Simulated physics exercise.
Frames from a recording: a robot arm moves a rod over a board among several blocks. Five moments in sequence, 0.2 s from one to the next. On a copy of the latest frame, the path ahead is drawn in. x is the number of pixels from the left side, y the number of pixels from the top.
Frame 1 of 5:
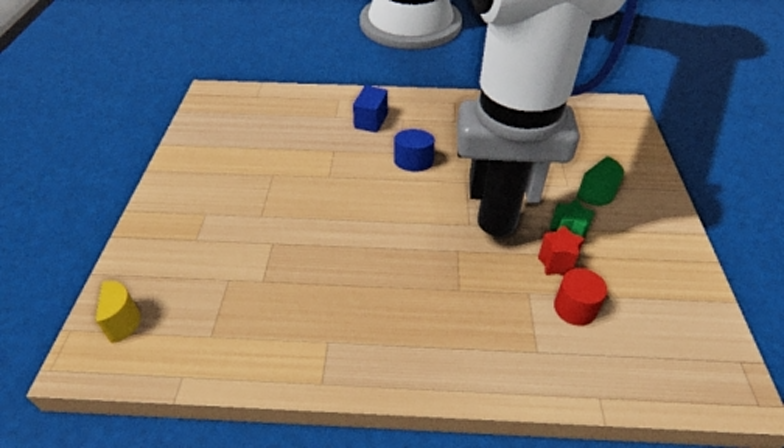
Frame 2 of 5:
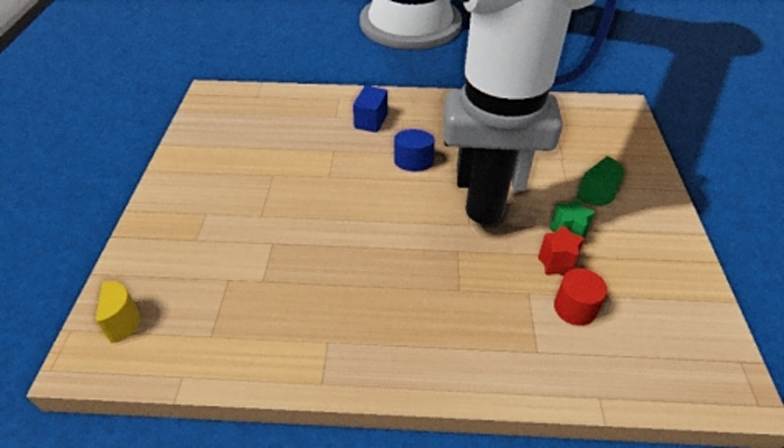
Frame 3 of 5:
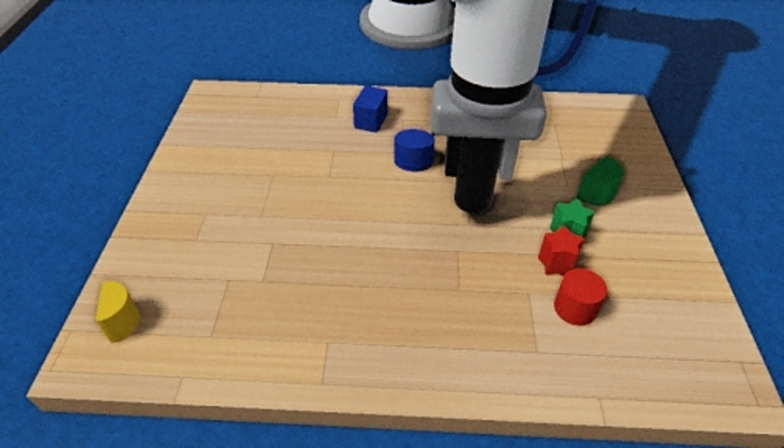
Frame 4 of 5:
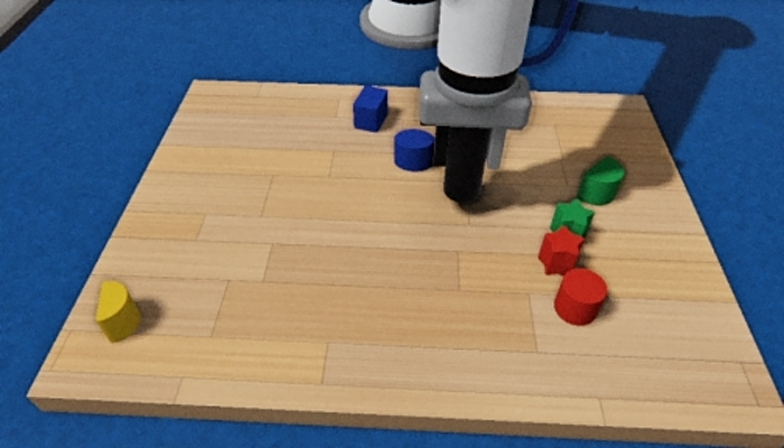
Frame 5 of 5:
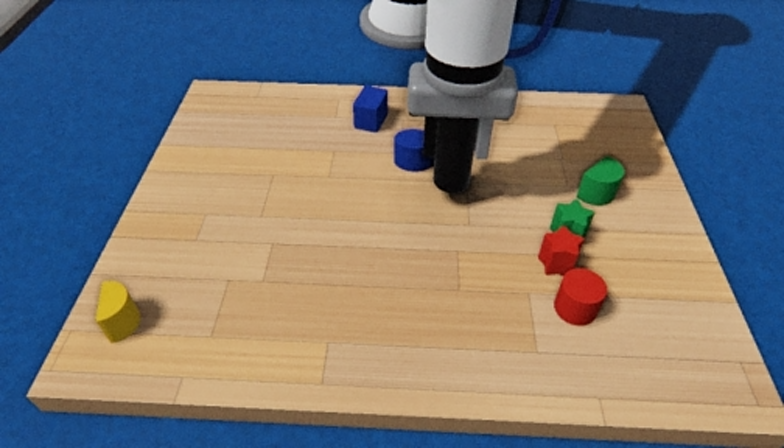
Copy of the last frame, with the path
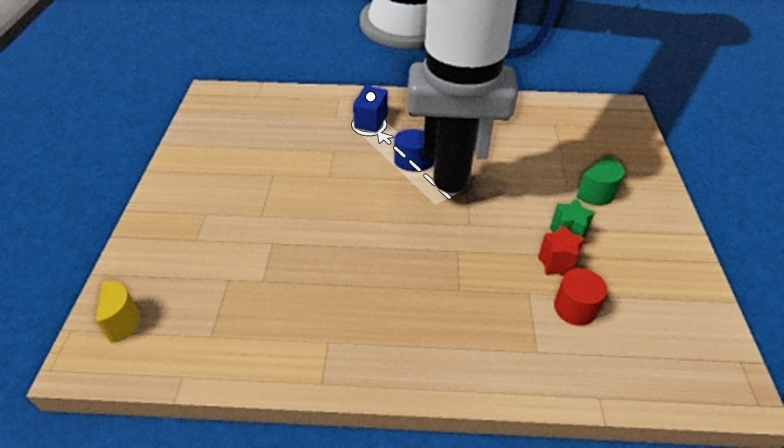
A light wooden board lies on a blue surface, seen from above at an angle by a still camera. Two blue blocks sit near the top centre, two green and two red blocks line the right side, and a yellow block rests at lower left. The robot arm moves its black rod steadily a short way left and toward the far edge, nearing the rounded blue block, while the blocks stay still.
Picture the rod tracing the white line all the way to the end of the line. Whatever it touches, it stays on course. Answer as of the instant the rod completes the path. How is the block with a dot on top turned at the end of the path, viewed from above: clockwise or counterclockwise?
Clockwise.
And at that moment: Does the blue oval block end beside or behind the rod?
I believe not.
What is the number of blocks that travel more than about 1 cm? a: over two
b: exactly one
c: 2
Answer: C.
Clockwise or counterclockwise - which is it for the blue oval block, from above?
Bird's-eye view: Counterclockwise.
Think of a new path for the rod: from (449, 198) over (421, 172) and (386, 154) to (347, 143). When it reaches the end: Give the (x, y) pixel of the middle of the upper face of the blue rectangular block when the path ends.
Most likely (356, 85).
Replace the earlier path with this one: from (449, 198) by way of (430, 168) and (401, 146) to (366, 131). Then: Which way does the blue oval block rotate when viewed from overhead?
Verdict: Counterclockwise.
Path on the board, in a line from (449, 198) to (369, 124); the dot is on the blue rectangular block.
On the path given first. One third of the way, rod at (421, 155); blue oval block at (403, 128).
Two thirds of the way, rod at (393, 131); blue rectangular block at (361, 93), turned 40° clockwise; blue oval block at (370, 109), turned 35° anticlockwise.
At the end, rod at (369, 109); blue rectangular block at (338, 75), turned 60° clockwise; blue oval block at (345, 90), turned 50° anticlockwise.
